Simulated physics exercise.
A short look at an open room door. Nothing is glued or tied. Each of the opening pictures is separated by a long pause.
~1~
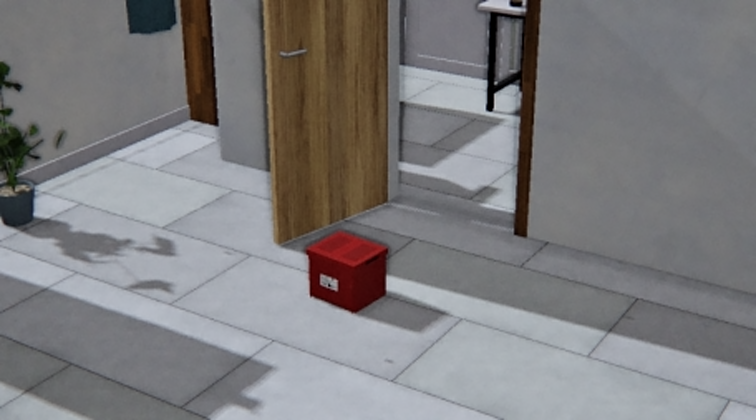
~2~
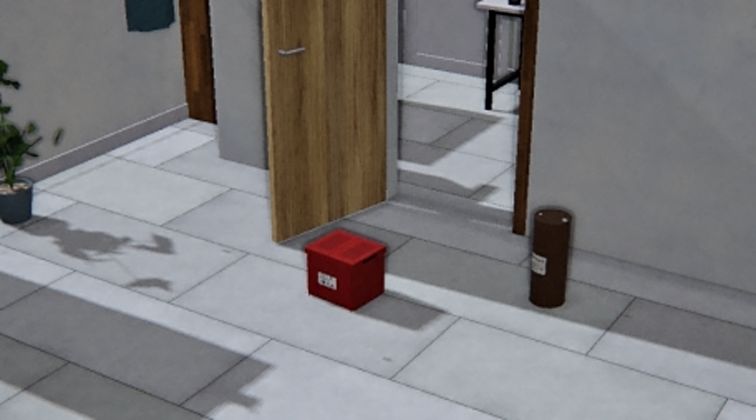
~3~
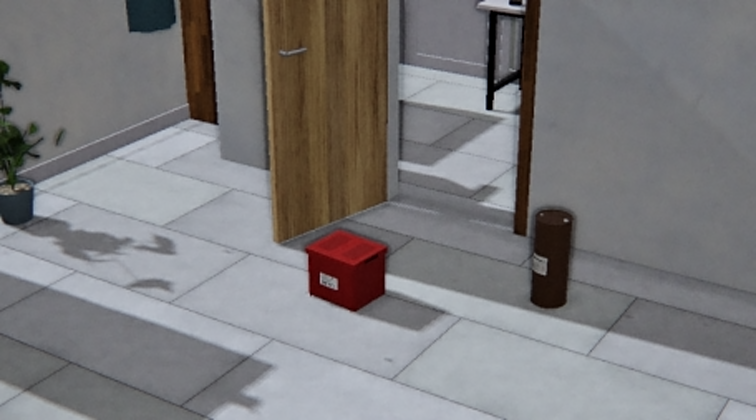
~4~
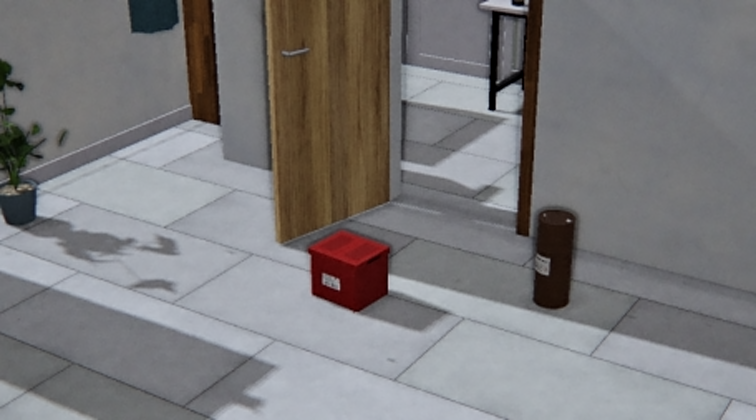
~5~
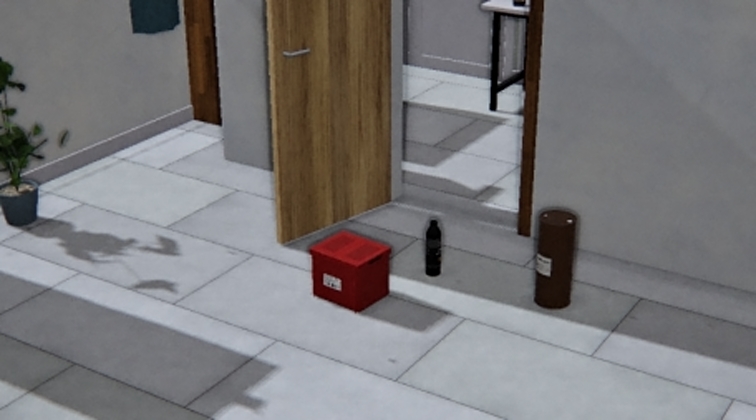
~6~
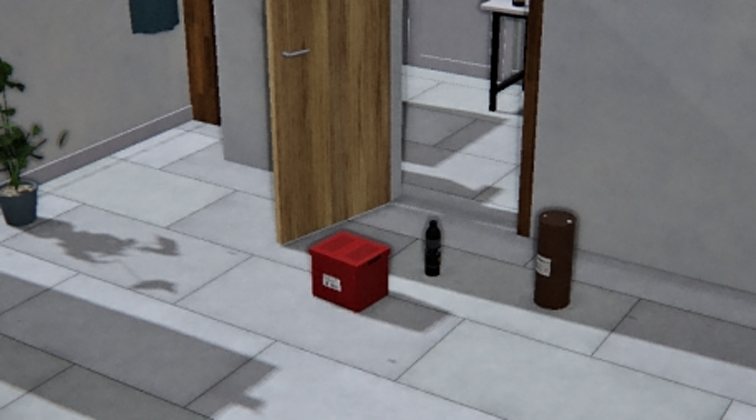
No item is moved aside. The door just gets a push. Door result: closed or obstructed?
Closed.
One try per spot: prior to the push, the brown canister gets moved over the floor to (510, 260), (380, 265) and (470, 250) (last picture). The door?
Well, on the first try it makes it all the way, on the second it makes it all the way, and on the third it is held back.
Then, 0.80 s past the last view, door 73° open.
Then, 1.30 s past the last view, door 31° open.
Finally, door 0° open; all 3 still in place. Final places as the last picture's camera would see them, black bottle near (433, 248).
